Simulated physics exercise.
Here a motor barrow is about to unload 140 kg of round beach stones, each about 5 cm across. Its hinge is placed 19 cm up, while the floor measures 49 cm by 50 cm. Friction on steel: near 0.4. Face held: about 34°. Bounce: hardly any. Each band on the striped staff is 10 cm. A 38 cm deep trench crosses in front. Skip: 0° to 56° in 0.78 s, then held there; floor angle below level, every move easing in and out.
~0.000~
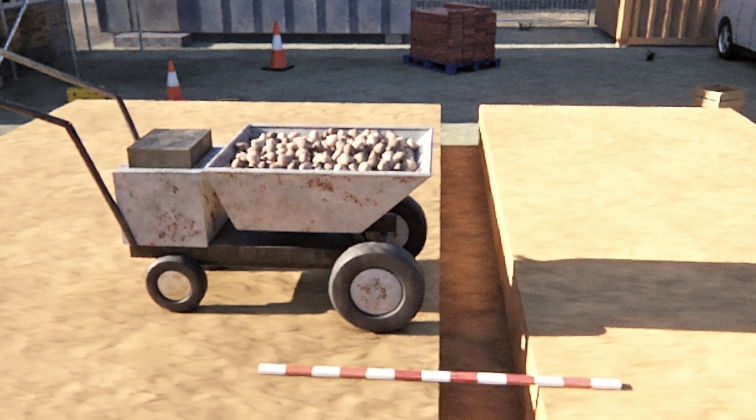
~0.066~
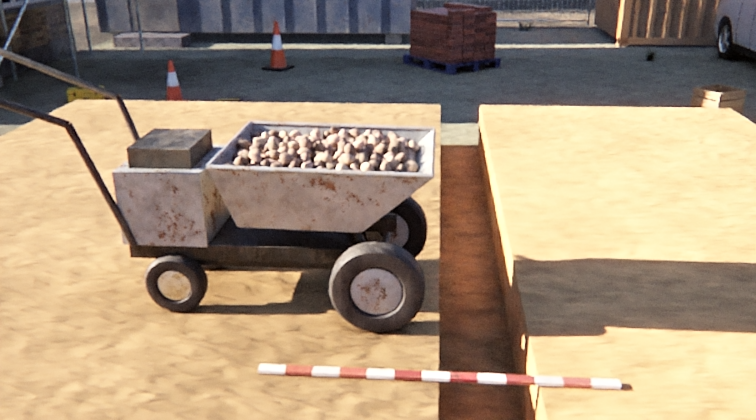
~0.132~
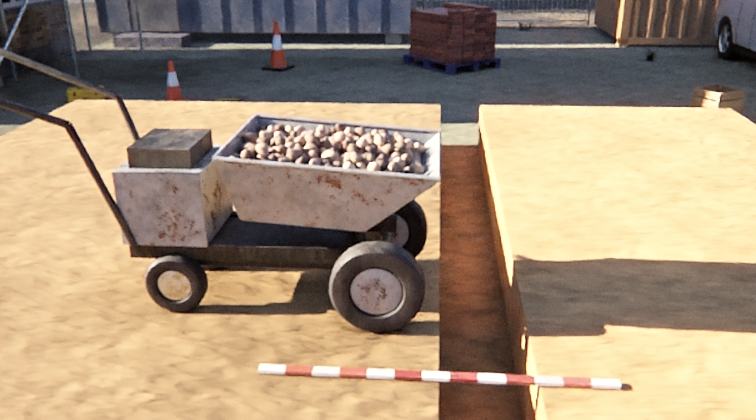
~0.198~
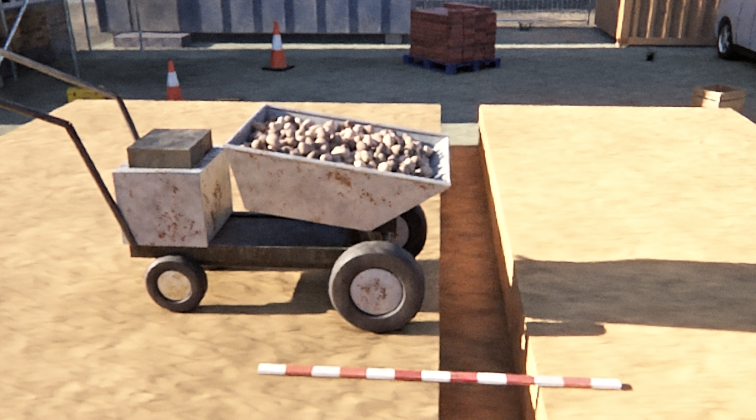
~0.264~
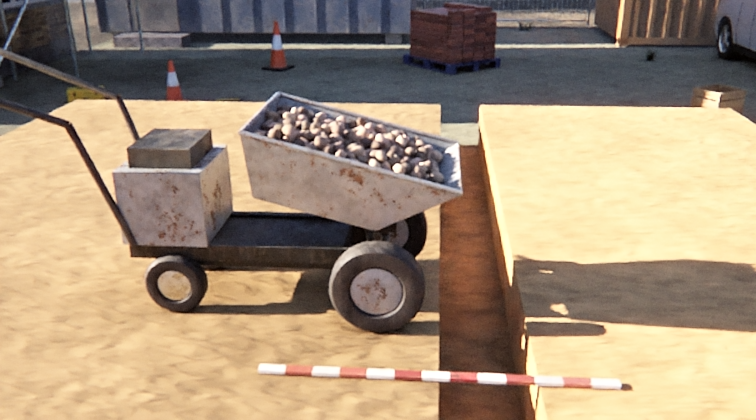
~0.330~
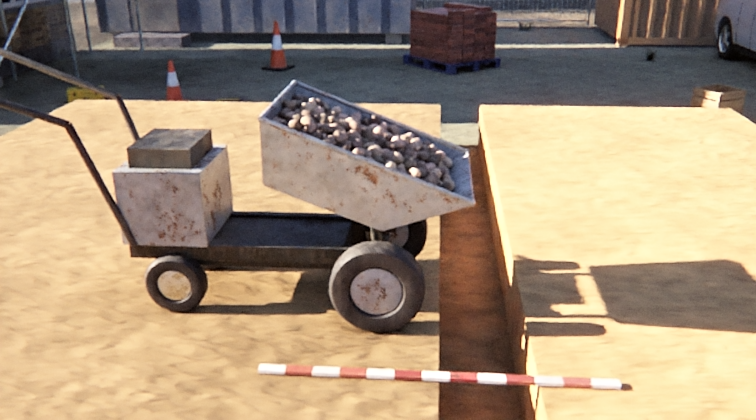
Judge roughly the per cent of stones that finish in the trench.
An estimated 31 per cent finish in the trench.
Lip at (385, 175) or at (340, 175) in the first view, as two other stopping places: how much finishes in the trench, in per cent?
I'd expect some 60 per cent, then some 95.
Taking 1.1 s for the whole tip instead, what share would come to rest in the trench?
In that case some 35 per cent.
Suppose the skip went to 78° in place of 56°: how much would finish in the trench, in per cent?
Close to 25 per cent then.
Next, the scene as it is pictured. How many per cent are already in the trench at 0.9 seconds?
By that moment, roughly 5 per cent of the load.
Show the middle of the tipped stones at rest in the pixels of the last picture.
Roughly (565, 298), I'd say.
After 0.6 s the floor is at 47°; 100 % in the skip; the foremost stones are at (493, 213).
After 0.9 s the floor is at 56°; 81 % in the skip, 3 % in the trench, 15 % past the trench; the foremost stones are at (574, 282).
After 1.2 s the floor is at 56°; 38 % in the skip, 3 % in the trench, 58 % past the trench; the foremost stones are at (713, 312).
After 3.2 s the floor is at 56°; 0 % in the skip, 31 % in the trench, 69 % past the trench; the foremost stones are past the picture's edge.
